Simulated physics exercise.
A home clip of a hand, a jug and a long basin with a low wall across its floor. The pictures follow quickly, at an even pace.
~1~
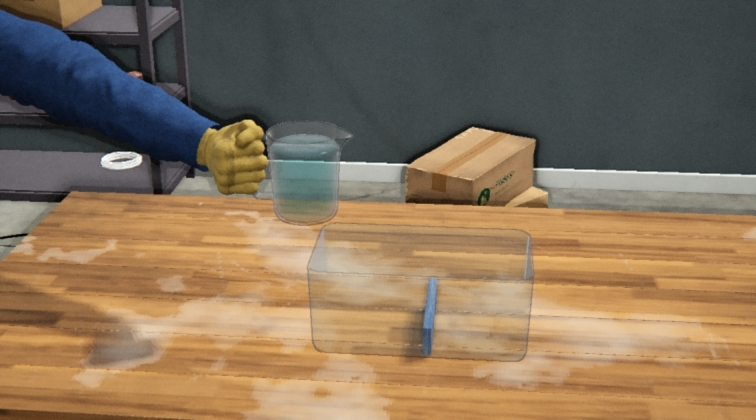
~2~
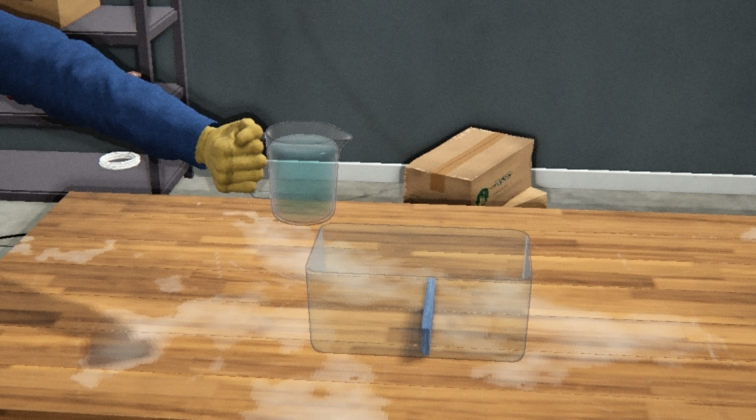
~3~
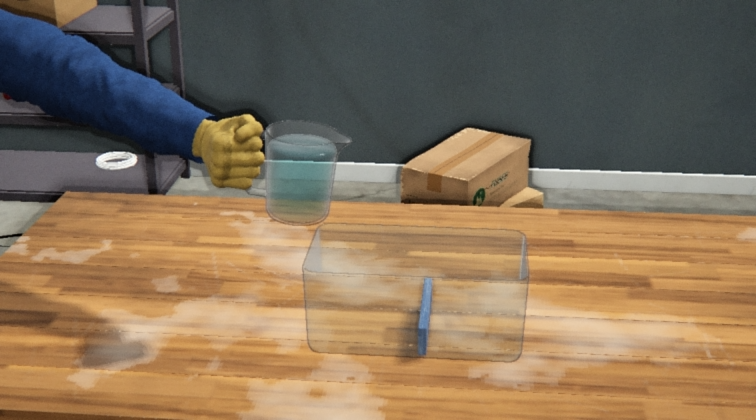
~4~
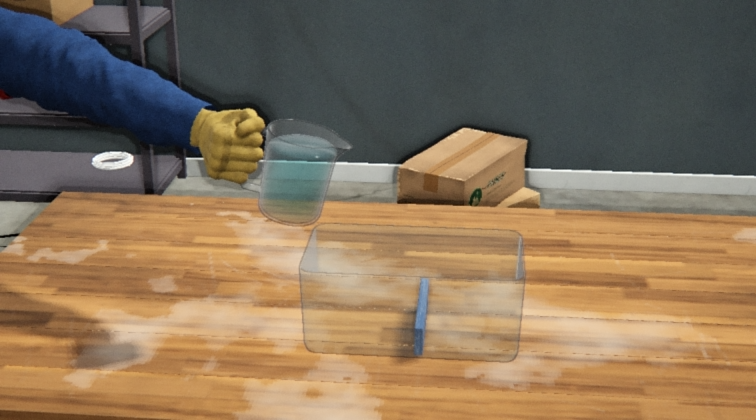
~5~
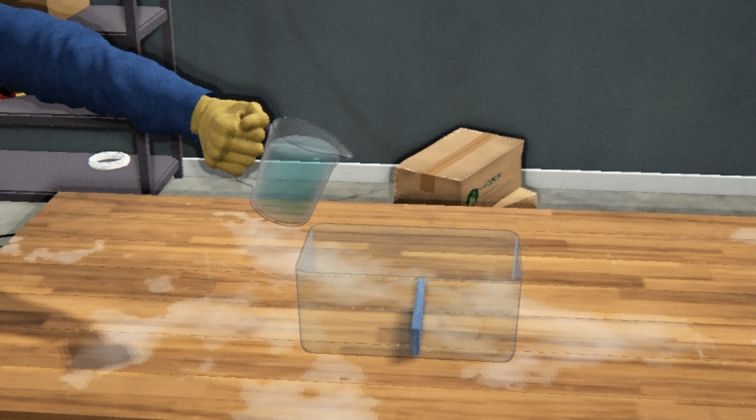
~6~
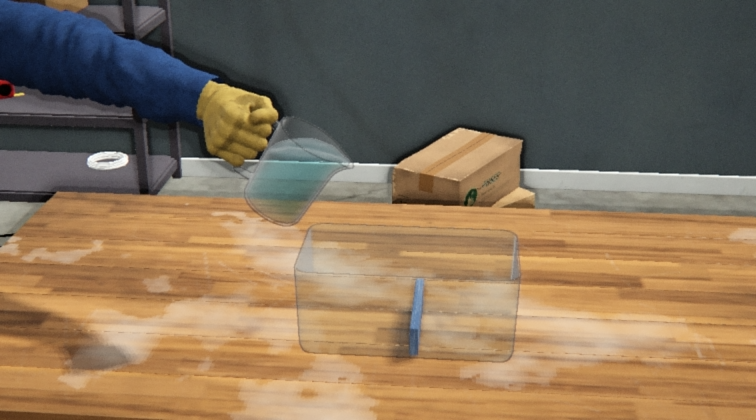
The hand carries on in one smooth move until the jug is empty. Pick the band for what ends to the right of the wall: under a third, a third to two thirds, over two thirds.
In the end not even a third is right of the wall.
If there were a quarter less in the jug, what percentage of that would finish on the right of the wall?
Close to 5 per cent.
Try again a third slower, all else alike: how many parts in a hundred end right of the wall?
Near 5 %.
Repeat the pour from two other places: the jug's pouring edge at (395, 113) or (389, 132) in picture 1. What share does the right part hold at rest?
Near 85 % and 75 %.
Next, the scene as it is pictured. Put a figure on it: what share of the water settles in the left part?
Near 95 %.
A moment on, the jug is tipped on its side and 63 per cent is still to pour, 17 is left of the wall and 0 right of it.
Next, the jug is tipped on its side and 27 per cent is still to pour, 58 is left of the wall and 1 right of it.
Then the jug is tipped on its side and 10 per cent is still to pour, 81 is left of the wall and 2 right of it.
Later the jug is tipped on its side and 4 per cent is still to pour, 90 is left of the wall and 3 right of it.
At rest 94 per cent lies left of the wall, 4 right of it and 2 outside.
